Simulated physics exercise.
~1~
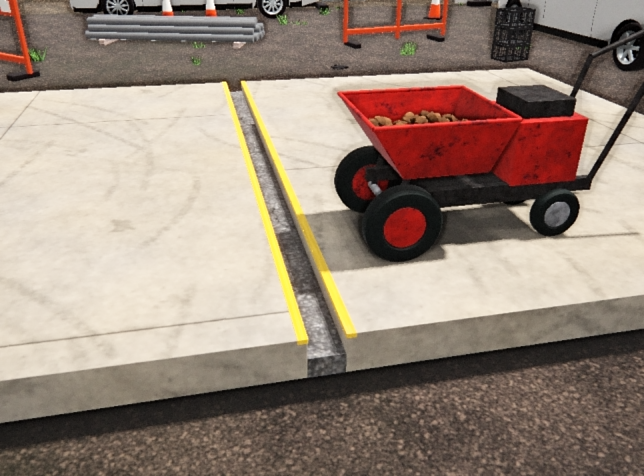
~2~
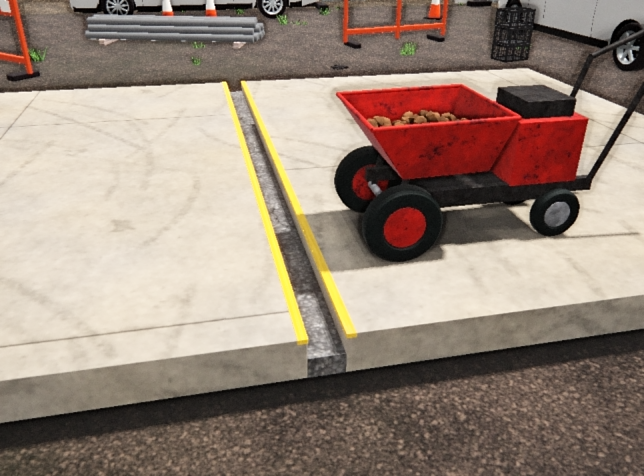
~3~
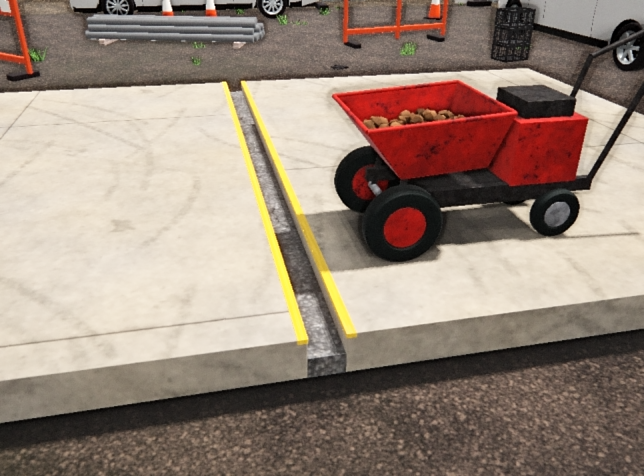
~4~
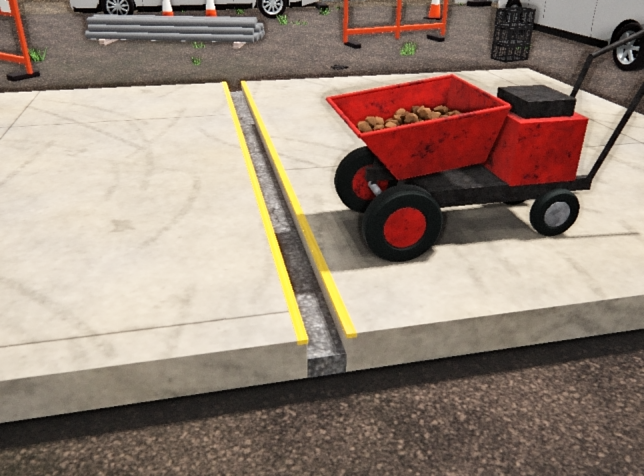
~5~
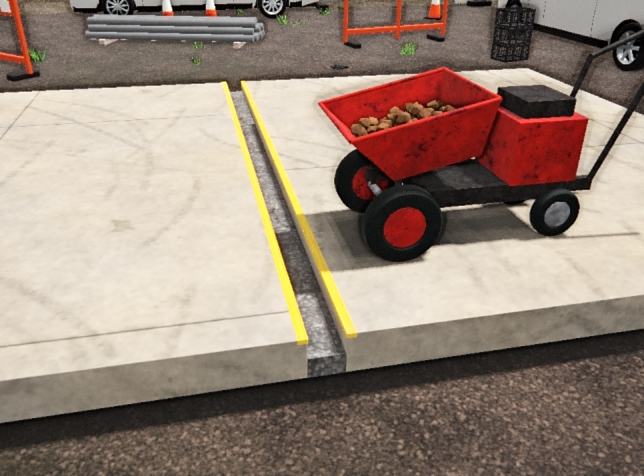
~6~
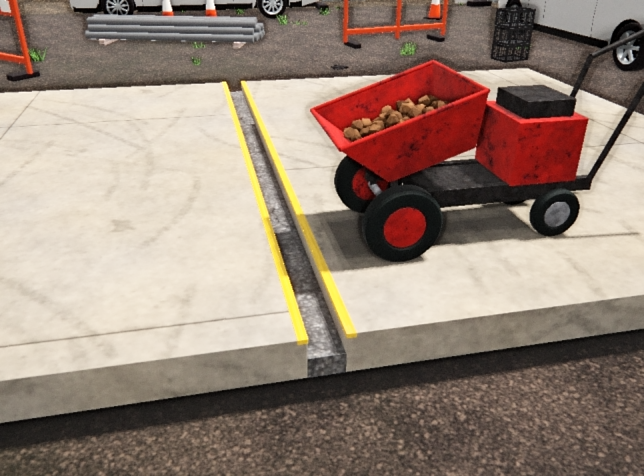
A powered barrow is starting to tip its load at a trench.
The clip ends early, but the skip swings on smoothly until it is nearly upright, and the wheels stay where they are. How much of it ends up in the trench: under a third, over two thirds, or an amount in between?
Result: A small part under one in three reaches the trench.
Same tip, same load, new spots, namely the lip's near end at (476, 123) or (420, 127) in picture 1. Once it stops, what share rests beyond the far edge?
Position 1: Near 0 %; position 2: Near 10 %.
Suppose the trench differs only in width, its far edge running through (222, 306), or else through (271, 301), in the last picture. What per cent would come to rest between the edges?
100 % and 50 %, give or take.
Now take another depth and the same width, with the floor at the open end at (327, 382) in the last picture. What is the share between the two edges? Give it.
The share comes out near 10 percent.
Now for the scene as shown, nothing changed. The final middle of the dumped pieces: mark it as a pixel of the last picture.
Once it all stops, the middle lies near (256, 239).
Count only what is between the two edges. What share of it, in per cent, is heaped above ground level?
My best guess is some 10 per cent.
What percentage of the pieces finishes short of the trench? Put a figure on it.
I'd say around 0 per cent of the load.
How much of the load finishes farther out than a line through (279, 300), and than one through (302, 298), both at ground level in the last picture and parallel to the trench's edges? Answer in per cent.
The first comes to 40 per cent, the second to 60 per cent.
Shortly afterwards, skip tipped steeply; the whole lot in the skip.
Next, skip tipped right over; all but a few in the skip; only a few in or heaped over the trench; a little beyond it.
Some moments later, skip tipped right over; near a third in the skip; a little in or heaped over the trench; near two thirds beyond it.
In the end, skip tipped right over; near a third in the skip; a little in or heaped over the trench; near two thirds beyond it.
